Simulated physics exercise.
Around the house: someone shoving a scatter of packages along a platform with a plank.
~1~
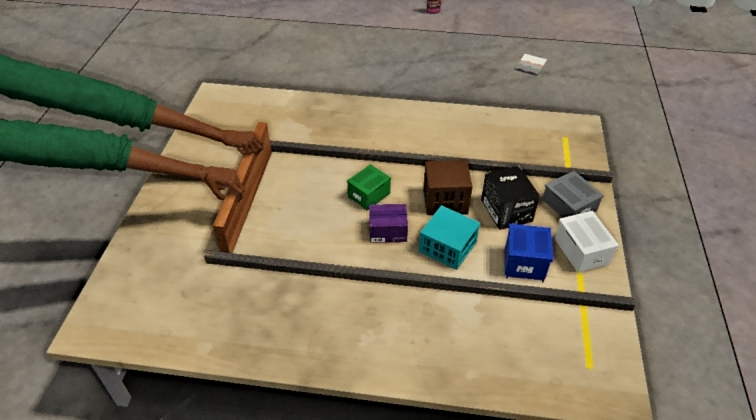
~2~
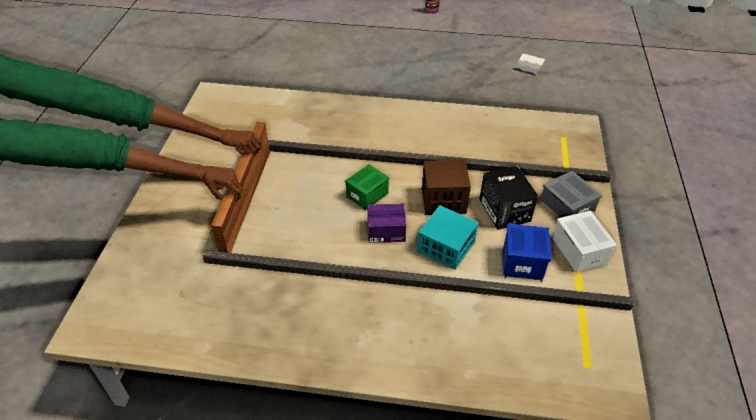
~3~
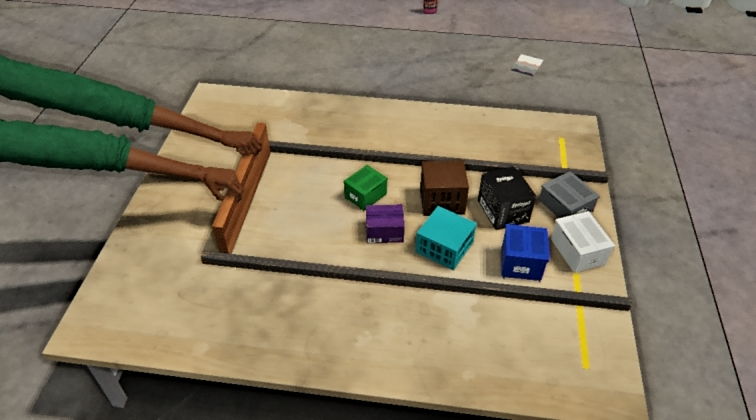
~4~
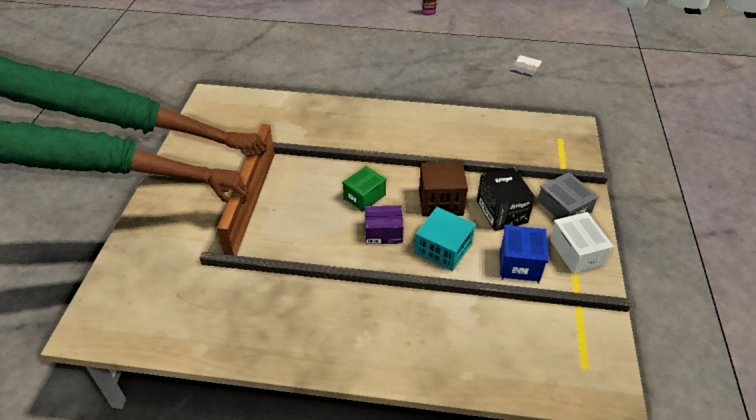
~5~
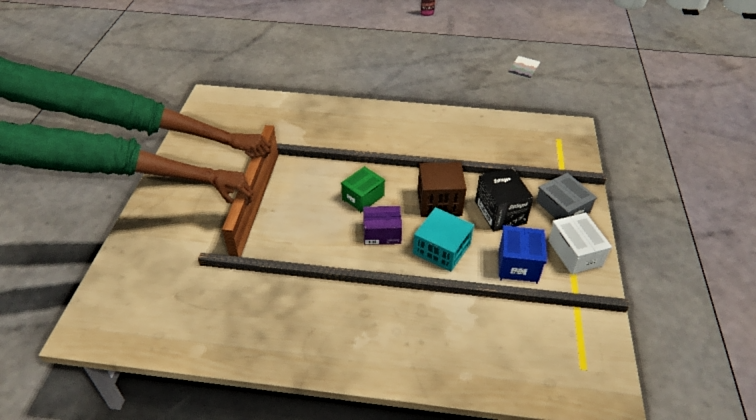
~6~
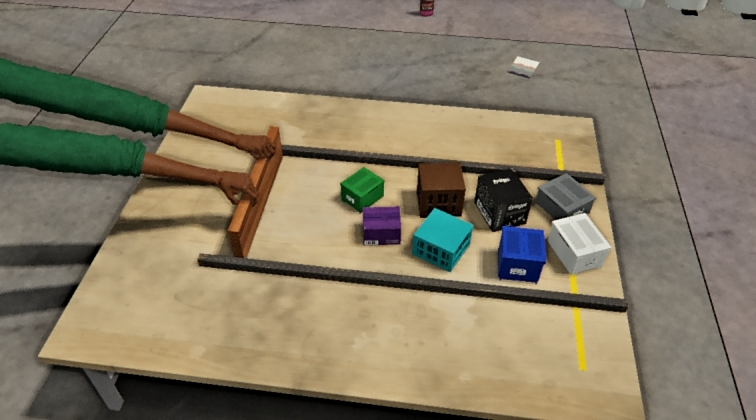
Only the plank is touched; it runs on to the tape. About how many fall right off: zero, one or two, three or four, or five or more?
The number that fall off is five or more.
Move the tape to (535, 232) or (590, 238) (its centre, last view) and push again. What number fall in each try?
Try by try, 4 and 6.
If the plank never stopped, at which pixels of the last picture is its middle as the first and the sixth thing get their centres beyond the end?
Its middle is around (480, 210) and later (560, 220).
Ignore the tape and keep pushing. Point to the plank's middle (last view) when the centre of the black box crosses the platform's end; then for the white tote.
Near (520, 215) and (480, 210).
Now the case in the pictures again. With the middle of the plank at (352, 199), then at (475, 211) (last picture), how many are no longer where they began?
At the one place 1, at the other 8.
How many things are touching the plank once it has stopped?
That makes 2.
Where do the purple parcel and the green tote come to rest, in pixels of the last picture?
About (592, 249), and the other about (583, 205).
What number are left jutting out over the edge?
0 of them.
A little later, none off yet; white tote at rest near (578, 244); grey tote at rest near (565, 200); blue tote at rest near (521, 255).
Next, none off yet; white tote shifted a little near (603, 244); grey tote shifted about its own width near (590, 197); blue tote shifted about its own width near (567, 259).
When it is over, the number that fall off is five or more; down, brown crate, turquoise crate, black box, blue tote, grey tote and white tote.
